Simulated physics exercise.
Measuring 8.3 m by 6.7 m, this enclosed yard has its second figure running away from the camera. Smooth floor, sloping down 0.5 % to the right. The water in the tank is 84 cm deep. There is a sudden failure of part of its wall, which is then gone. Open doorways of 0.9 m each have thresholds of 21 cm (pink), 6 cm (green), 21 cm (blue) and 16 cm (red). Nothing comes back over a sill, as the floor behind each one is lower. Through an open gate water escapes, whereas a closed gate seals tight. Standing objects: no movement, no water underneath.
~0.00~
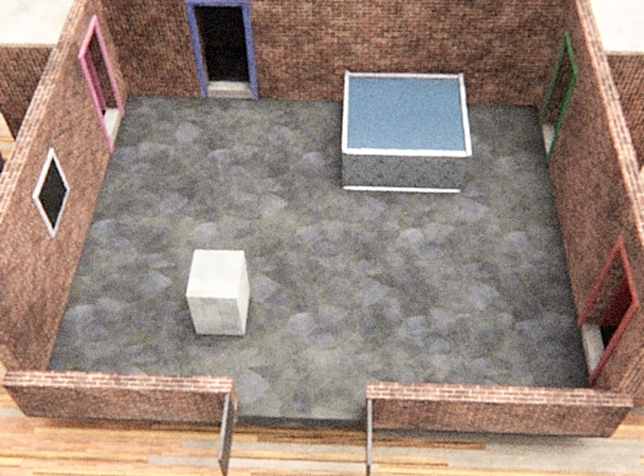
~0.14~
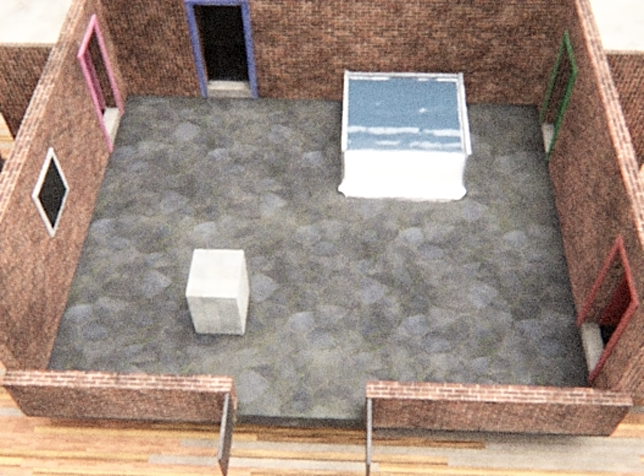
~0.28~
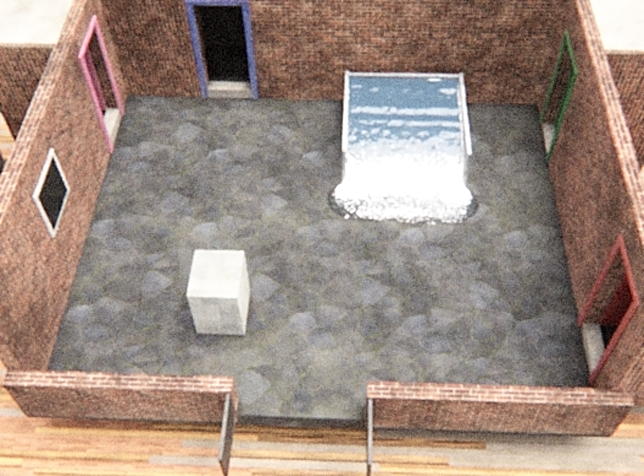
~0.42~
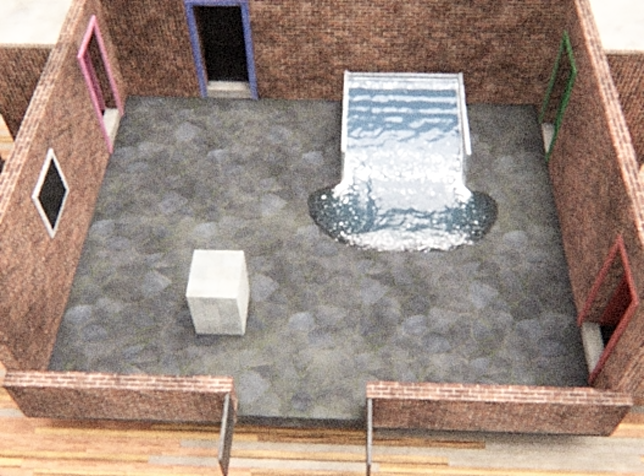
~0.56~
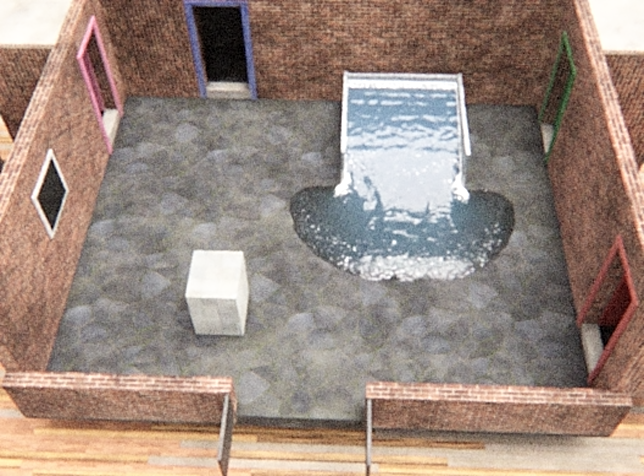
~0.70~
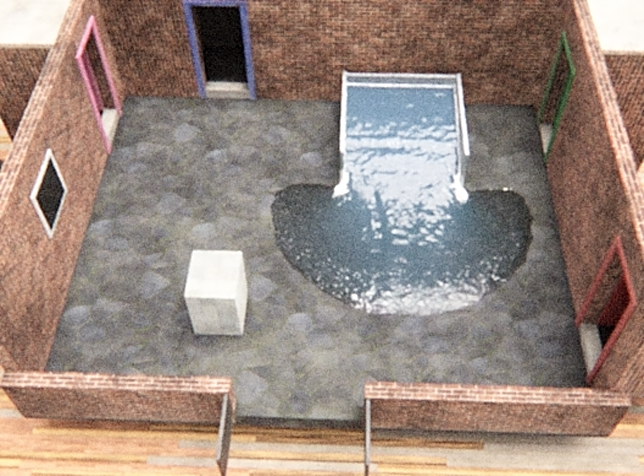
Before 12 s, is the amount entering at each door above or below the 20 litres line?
Result: At the pink door I expect the water to hold within the limit; at the green door I expect the water to rise above the limit; at the blue door I expect the water to hold within the limit; at the red door I expect the water to rise above the limit.
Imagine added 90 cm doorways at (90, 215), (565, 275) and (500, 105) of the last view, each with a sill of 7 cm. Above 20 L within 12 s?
Per doorway, in order: Insufficient / sufficient / sufficient.
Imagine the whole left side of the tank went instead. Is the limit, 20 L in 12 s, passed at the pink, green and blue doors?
For pink, too much; for green, too little; for blue, too little.
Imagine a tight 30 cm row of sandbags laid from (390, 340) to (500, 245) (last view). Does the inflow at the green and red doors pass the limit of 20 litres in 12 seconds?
Result: Green door inside the limit; red door inside the limit.
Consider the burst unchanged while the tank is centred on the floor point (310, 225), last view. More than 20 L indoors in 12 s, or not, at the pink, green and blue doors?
Well, pink ends up inside the mark, green ends up inside the mark and blue ends up inside the mark.
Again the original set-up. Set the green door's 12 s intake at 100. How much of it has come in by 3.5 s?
I'd put it at about 0 per cent by that point.
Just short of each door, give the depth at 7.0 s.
Door by door in cm, pink shows 0, green shows 6, blue shows 0, red shows 8.
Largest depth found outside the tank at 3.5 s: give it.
About 30 cm at most.
After 1.4 s water covers 40 % of the floor and is deepest (38 cm) near (411, 406); pink door not reached, green door not reached, blue door not reached, red door not reached.
After 2.2 s water covers 45 % of the floor and is deepest (52 cm) near (595, 412); pink door not reached, green door not reached, blue door not reached, red door 16 cm at the sill, 0 L in.
After 3.5 s water covers 55 % of the floor and is deepest (30 cm) near (582, 412); pink door not reached, green door not reached, blue door not reached, red door 26 cm at the sill, 53 L in.
After 7.0 s water covers 70 % of the floor and is deepest (18 cm) near (536, 110); pink door not reached, green door 6 cm at the sill, 0 L in, blue door not reached, red door 8 cm at the sill, 81 L in.
After 12.0 s water covers 95 % of the floor and is deepest (10 cm) near (123, 107); pink door 4 cm at the sill, 0 L in, green door 8 cm at the sill, 38 L in, blue door 6 cm at the sill, 0 L in, red door 4 cm at the sill, 81 L in.
